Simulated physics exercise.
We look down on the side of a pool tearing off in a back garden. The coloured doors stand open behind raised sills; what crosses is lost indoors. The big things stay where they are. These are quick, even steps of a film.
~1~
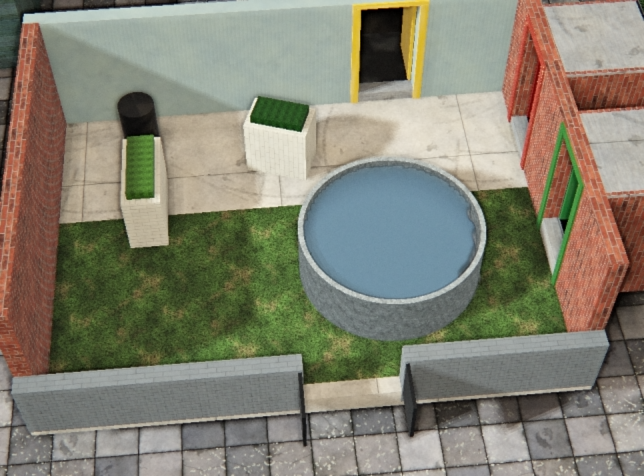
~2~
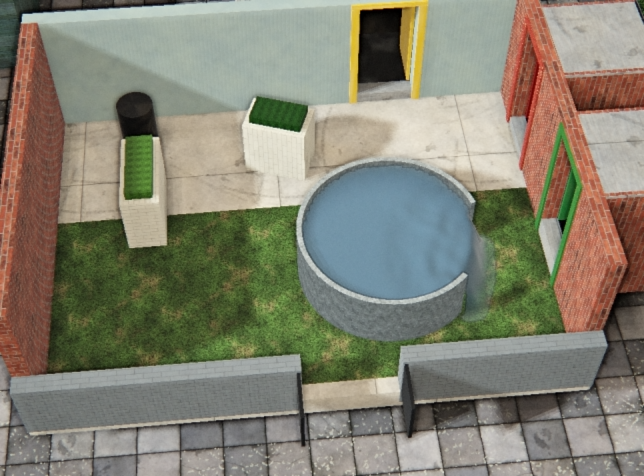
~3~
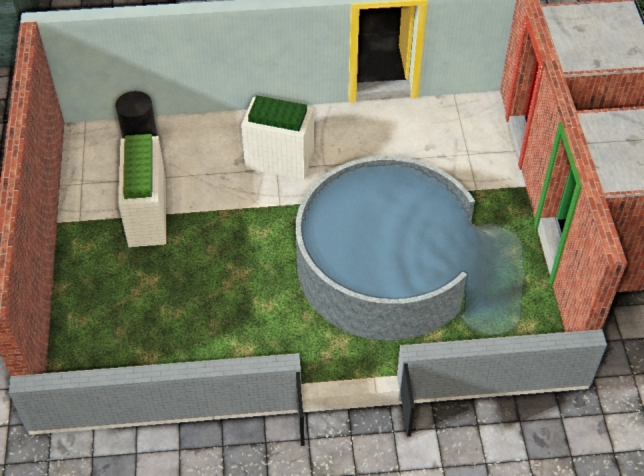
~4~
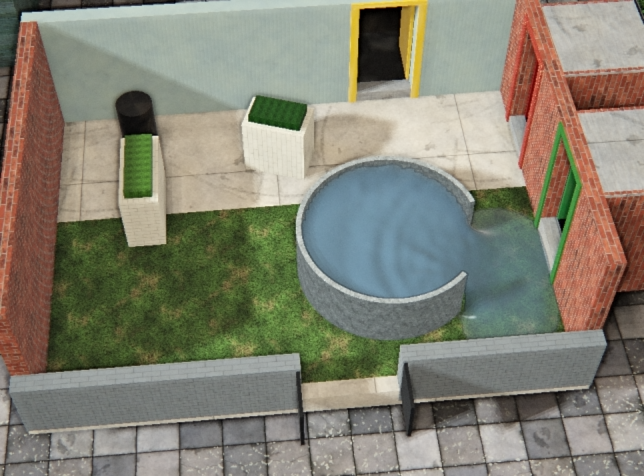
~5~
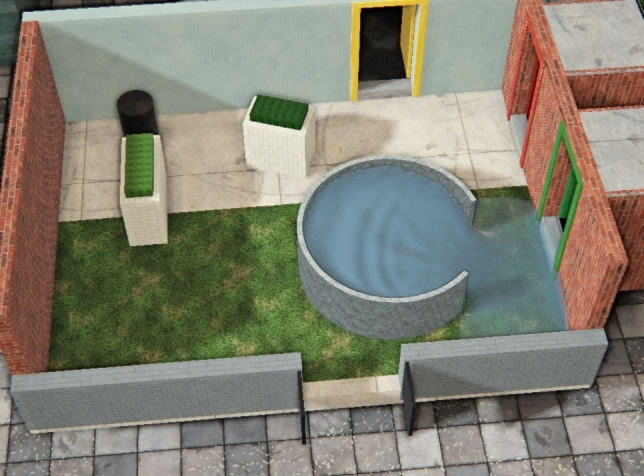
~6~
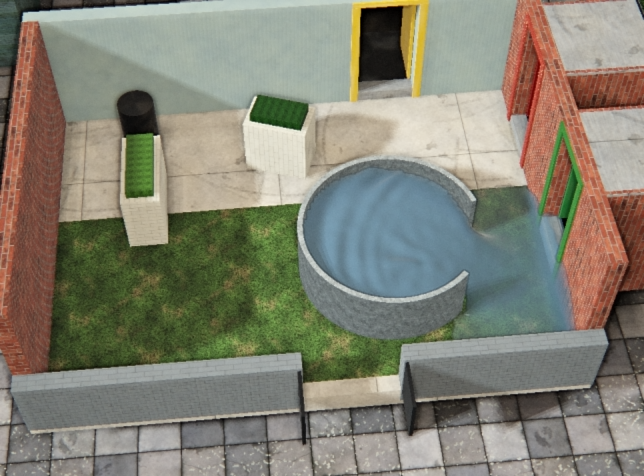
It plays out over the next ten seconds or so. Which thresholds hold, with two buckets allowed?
One by one: The green door floods; the red door holds within the limit; the yellow door holds within the limit.
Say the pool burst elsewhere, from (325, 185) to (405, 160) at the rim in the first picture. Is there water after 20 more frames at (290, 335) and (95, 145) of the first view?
In that order: Dry, wet.
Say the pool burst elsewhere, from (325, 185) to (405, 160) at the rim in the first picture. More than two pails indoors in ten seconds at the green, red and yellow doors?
In short: The green one takes less, the red one floods, the yellow one passes that mark.
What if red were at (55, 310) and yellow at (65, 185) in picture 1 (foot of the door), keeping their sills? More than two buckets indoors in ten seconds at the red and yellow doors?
My reading: Red stays under; yellow is under.
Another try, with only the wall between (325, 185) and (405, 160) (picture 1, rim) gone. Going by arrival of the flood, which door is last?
It is the green-painted one.
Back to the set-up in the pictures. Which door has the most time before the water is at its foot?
It is the door marked yellow.
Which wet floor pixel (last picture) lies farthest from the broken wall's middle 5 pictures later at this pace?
Around (505, 118).
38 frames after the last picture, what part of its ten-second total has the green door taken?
Some 100 per cent.
A moment on, water covers 15 % of the floor; the green door over two buckets in, the red door wet at the sill, nothing in, the yellow door not reached.
Next, water covers 30 % of the floor; the green door far over two buckets in, the red door wet at the sill, nothing in, the yellow door not reached.
Then, water covers 55 % of the floor; the green door far over two buckets in, the red door wet at the sill, nothing in, the yellow door wet at the sill, nothing in.
Later, water covers 85 % of the floor; the green door far over two buckets in, the red door wet at the sill, nothing in, the yellow door wet at the sill, nothing in.
In the end, water covers 100 % of the floor; the green door far over two buckets in, the red door wet at the sill, nothing in, the yellow door wet at the sill, nothing in.
